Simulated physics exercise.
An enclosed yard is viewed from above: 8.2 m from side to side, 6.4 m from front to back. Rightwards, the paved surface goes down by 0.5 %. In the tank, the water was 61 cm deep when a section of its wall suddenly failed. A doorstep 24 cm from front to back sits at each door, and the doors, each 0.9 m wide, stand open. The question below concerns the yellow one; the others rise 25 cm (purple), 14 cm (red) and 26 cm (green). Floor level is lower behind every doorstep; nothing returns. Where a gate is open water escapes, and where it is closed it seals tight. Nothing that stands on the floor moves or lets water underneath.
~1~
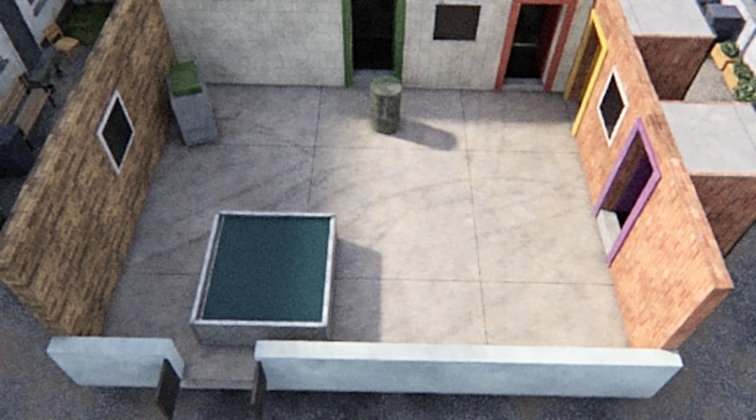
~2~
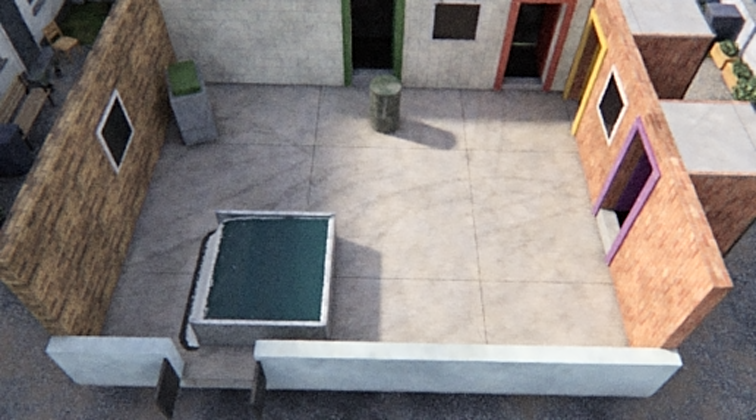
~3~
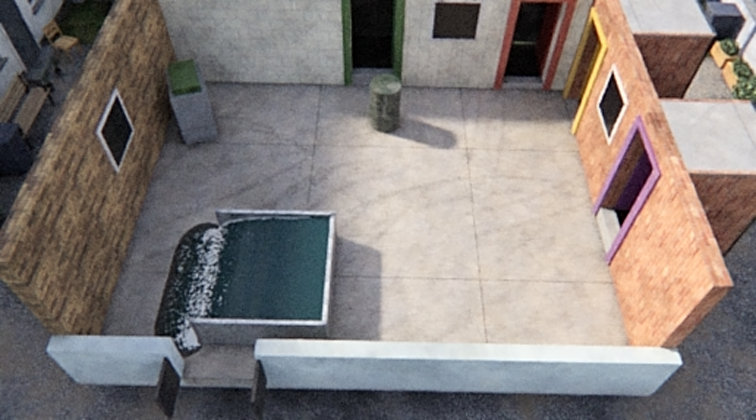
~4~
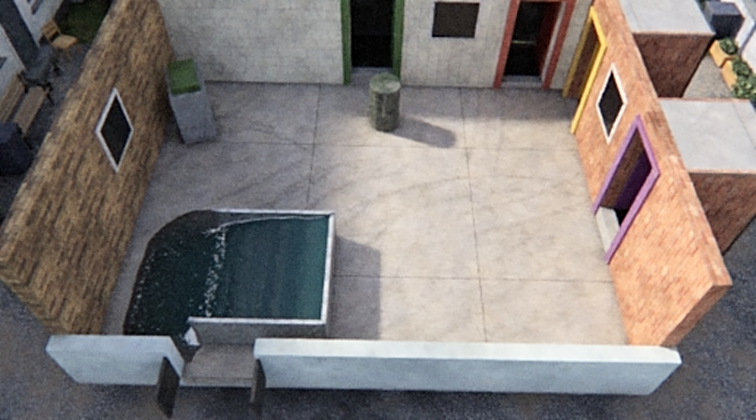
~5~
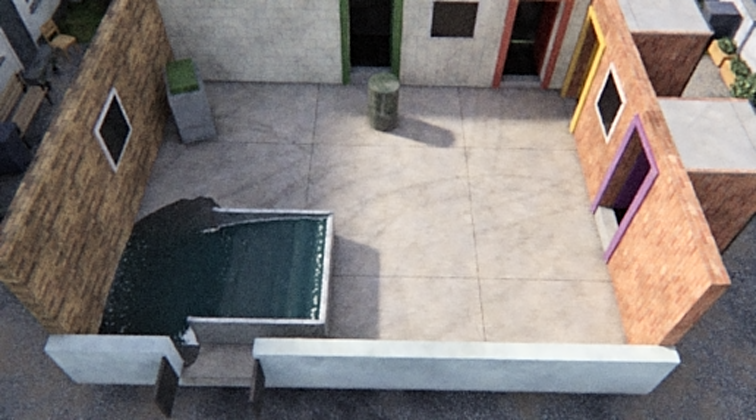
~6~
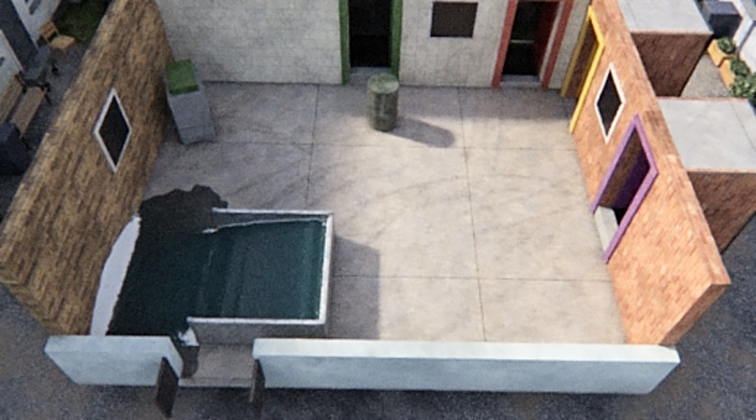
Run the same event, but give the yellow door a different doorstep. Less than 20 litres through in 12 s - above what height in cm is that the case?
Above about 7 cm.
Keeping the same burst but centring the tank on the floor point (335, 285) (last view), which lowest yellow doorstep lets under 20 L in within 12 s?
7.0 cm, give or take.
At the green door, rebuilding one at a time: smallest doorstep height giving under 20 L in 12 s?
About 6.5 cm at green.
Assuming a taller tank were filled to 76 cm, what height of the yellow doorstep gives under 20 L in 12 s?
Roughly 10.0 cm high.
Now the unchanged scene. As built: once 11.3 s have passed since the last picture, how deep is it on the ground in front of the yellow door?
About 6.5 centimetres.
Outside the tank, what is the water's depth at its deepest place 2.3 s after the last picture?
Max depth: Near 32 cm.
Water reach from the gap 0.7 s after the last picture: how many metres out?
3.4 m.
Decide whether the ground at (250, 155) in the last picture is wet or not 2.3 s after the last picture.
At that moment it's submerged.
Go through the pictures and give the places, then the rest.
The first picture shows the tank at (268, 267) is whole and still, 61 cm deep; the yellow door at (584, 78) is dry.
In the second picture, water pours out at (213, 278) and has run 0.3 m, to a hidden place; about 8 cm deep outside, 61 cm at the back.
In the third picture, water pours out at (214, 279) and has run 0.7 m, to (161, 328); about 11 cm deep outside, 61 cm at the back.
In the fourth picture, the gap is at (214, 279), the front 1.2 m out at (138, 286); the back of the tank holds 60 cm.
In the fifth picture, the front is at a hidden place, 1.6 m from the gap at (213, 279); 4.2 m2 of floor is wet, 54 cm left at the back.
In the sixth picture, the front is at (141, 206), 1.7 m from the gap at (213, 280); 4.6 m2 of floor is wet, 51 cm left at the back; the yellow door at (581, 75), 7.8 m from the gap, is still 7.4 m from the nearest water.
Then, 0.7 s after the last picture water covers 10 % of the floor, deepest (49 cm) near (95, 348); it has not reached the yellow door.
Then, 2.3 s after the last picture water covers 25 % of the floor, deepest (32 cm) near (163, 137); it has not reached the yellow door.
Then, 11.3 s after the last picture water covers 85 % of the floor, deepest (10 cm) near (615, 358); 7 cm at the yellow door, 33 litres in over its 6 cm doorstep.
At the yellow door as built, the water peaked near 11 cm, 7.1 s after the last picture.
Run again over the same 12 s with other heights there, 26 litres in over 6.5 cm, 15 litres over 7.5 cm. The limit of 20 litres is kept from about 7 cm up.
